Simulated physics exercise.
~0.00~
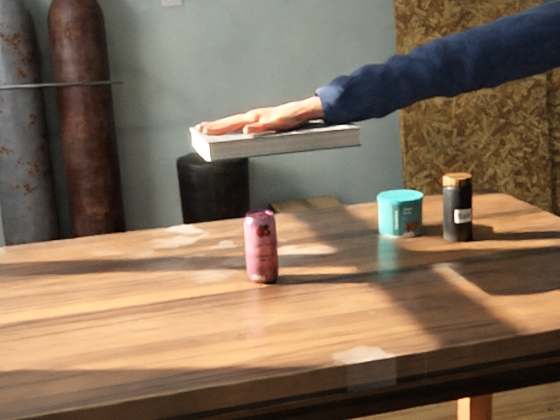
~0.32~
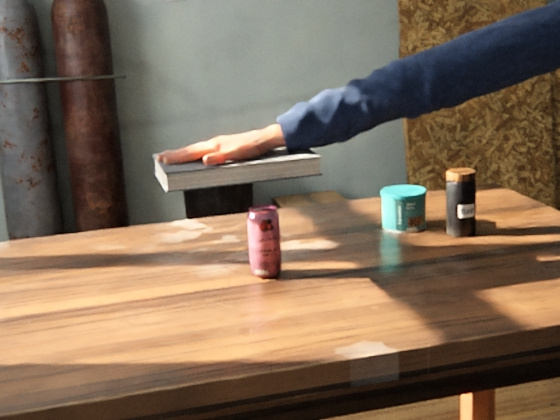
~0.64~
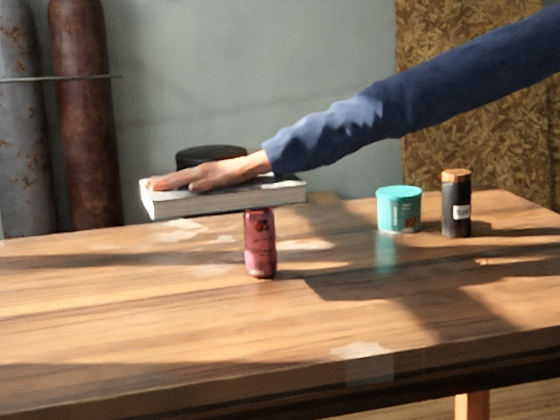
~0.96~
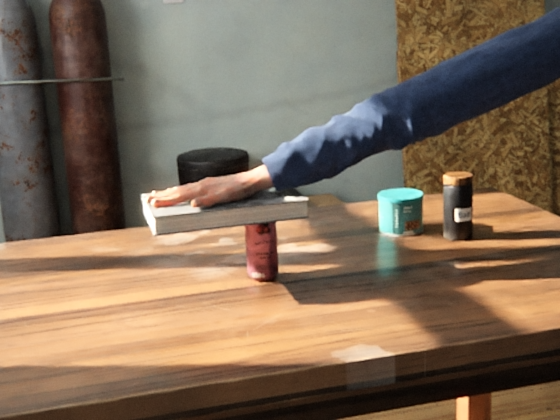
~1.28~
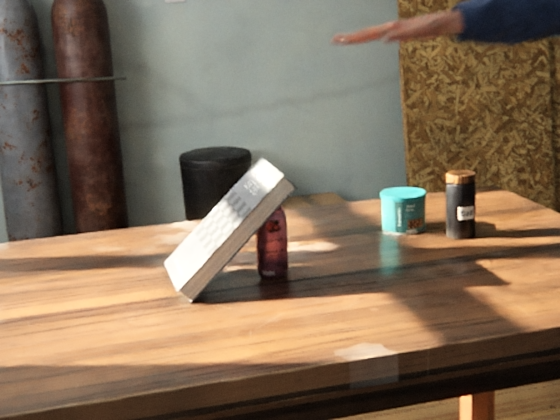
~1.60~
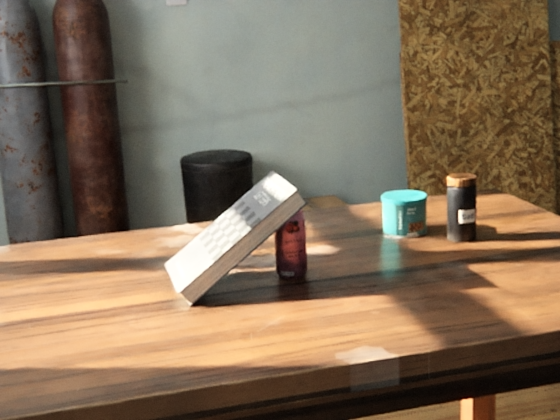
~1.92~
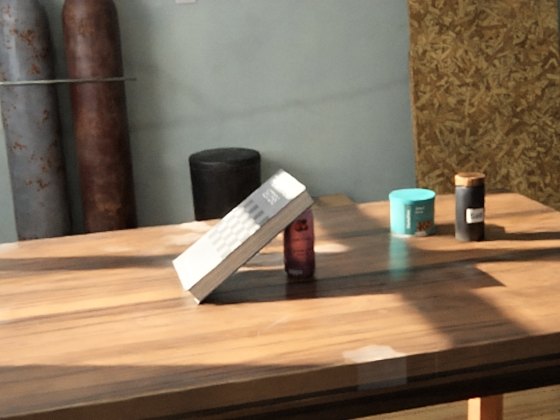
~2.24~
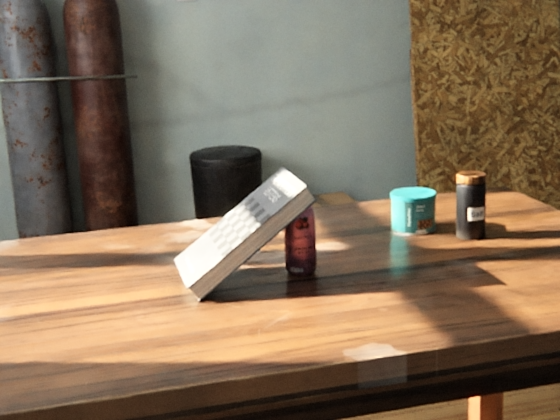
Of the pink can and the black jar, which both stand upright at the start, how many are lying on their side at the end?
None of them are. The pink can and the black jar are both still upright at the end.
